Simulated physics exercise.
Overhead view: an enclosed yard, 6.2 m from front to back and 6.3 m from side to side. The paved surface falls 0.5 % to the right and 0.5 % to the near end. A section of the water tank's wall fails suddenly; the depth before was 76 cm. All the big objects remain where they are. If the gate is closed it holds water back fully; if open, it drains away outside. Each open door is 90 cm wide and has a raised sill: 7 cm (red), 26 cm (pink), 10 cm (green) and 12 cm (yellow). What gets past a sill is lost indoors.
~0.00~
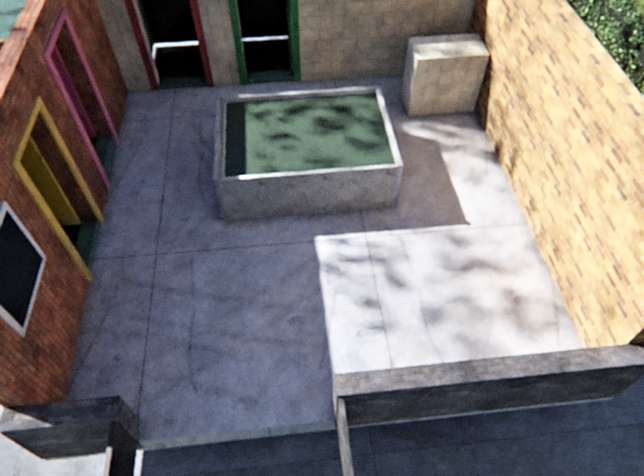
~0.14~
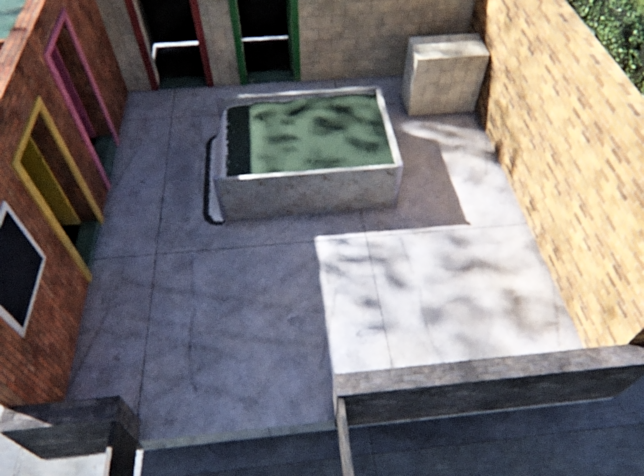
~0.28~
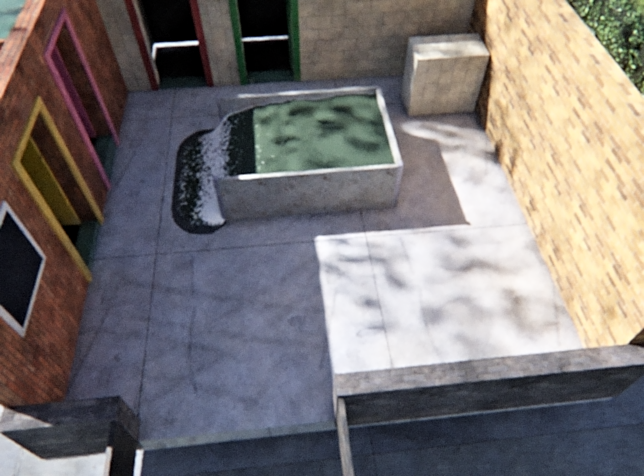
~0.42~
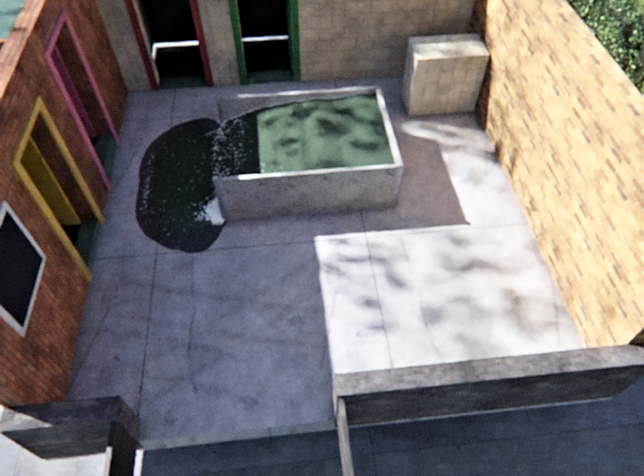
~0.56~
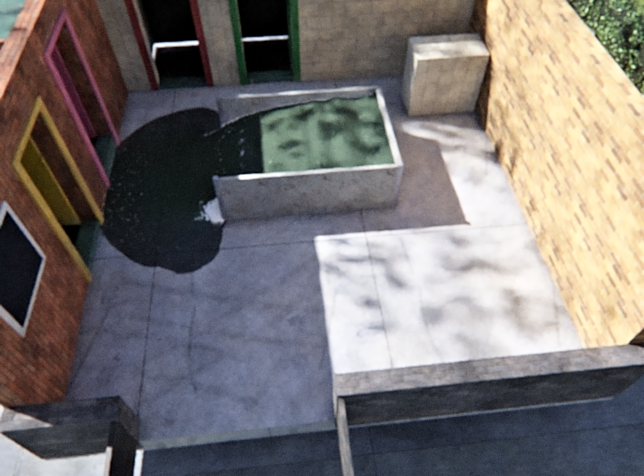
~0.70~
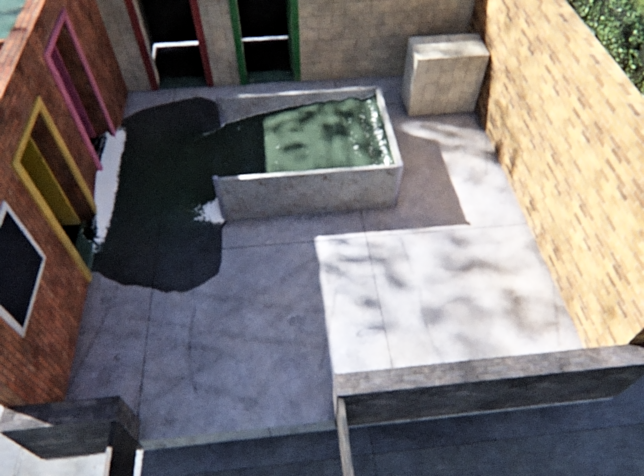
A paved, walled yard is seen from high above, with the camera still. A rectangular grey tank of green water stands near the back, a pale block to its right, pink- and yellow-framed doorways in the red brick wall at left, red and green ones behind, and a tan brick wall at right. Dark water bursts from the tank's left side, foaming, and spreads leftward and nearer across the paving, reaching the left wall.
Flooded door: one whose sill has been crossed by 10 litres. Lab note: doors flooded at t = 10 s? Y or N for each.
Red door Y, pink door Y, green door N, yellow door Y.
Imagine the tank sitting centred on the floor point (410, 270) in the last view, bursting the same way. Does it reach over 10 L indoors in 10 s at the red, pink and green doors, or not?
Red goes beyond, pink stays inside, green stays inside, judged against that limit.
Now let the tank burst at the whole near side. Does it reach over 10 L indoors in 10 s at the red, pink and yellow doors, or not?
Then it goes red fine, pink fine, yellow fine.
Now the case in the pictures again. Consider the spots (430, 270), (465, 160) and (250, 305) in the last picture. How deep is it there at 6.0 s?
Spot by spot: Some 1, 4, then 2 cm.
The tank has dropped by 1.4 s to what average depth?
About 43 cm.
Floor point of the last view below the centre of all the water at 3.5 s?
Around (208, 187).
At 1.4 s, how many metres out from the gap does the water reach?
That works out near 3.8 m.
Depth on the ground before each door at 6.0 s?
Depth readings (cm): Red = 11; pink = 10; green = 7; yellow = 9.
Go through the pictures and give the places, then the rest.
In the first picture, the water tank at (304, 133) is whole and still, 76 cm deep.
In the second picture, the front is at (212, 220), 0.9 m from the gap at (224, 162); 0.4 m2 of floor is under water; 76 cm left at the back of the water tank.
In the third picture, water pours out at (225, 165) and has run 1.1 m, to (192, 228); typically 13 cm deep outside, 76 cm at the water tank's back.
In the fourth picture, the front is at (154, 234), 1.5 m from the gap at (225, 167); 3.0 m2 of floor is under water; 76 cm left at the back of the water tank.
In the fifth picture, water pours out at (225, 167) and has run 2.0 m, to (103, 219); typically 8 cm deep outside, 75 cm at the water tank's back.
In the sixth picture, the front is at (94, 265), 2.4 m from the gap at (226, 168); 6.1 m2 of floor is under water; 68 cm left at the back of the water tank.
After 1.4 s water covers 25 % of the floor and is deepest (48 cm) near (112, 176); red door 3 cm at the sill, 0 L in, pink door 46 cm at the sill, 57 L in, green door not reached, yellow door 30 cm at the sill, 39 L in.
After 2.2 s water covers 30 % of the floor and is deepest (50 cm) near (129, 93); red door 18 cm at the sill, 11 L in, pink door 41 cm at the sill, 138 L in, green door not reached, yellow door 30 cm at the sill, 121 L in.
After 3.5 s water covers 50 % of the floor and is deepest (31 cm) near (64, 411); red door 20 cm at the sill, 117 L in, pink door 23 cm at the sill, 184 L in, green door 8 cm at the sill, 0 L in, yellow door 20 cm at the sill, 200 L in.
After 6.0 s water covers 80 % of the floor and is deepest (21 cm) near (451, 74); red door 11 cm at the sill, 220 L in, pink door 10 cm at the sill, 185 L in, green door 7 cm at the sill, 0 L in, yellow door 9 cm at the sill, 218 L in.
After 10.0 s water covers 90 % of the floor and is deepest (12 cm) near (433, 374); red door 4 cm at the sill, 232 L in, pink door 5 cm at the sill, 185 L in, green door 6 cm at the sill, 0 L in, yellow door 5 cm at the sill, 218 L in.
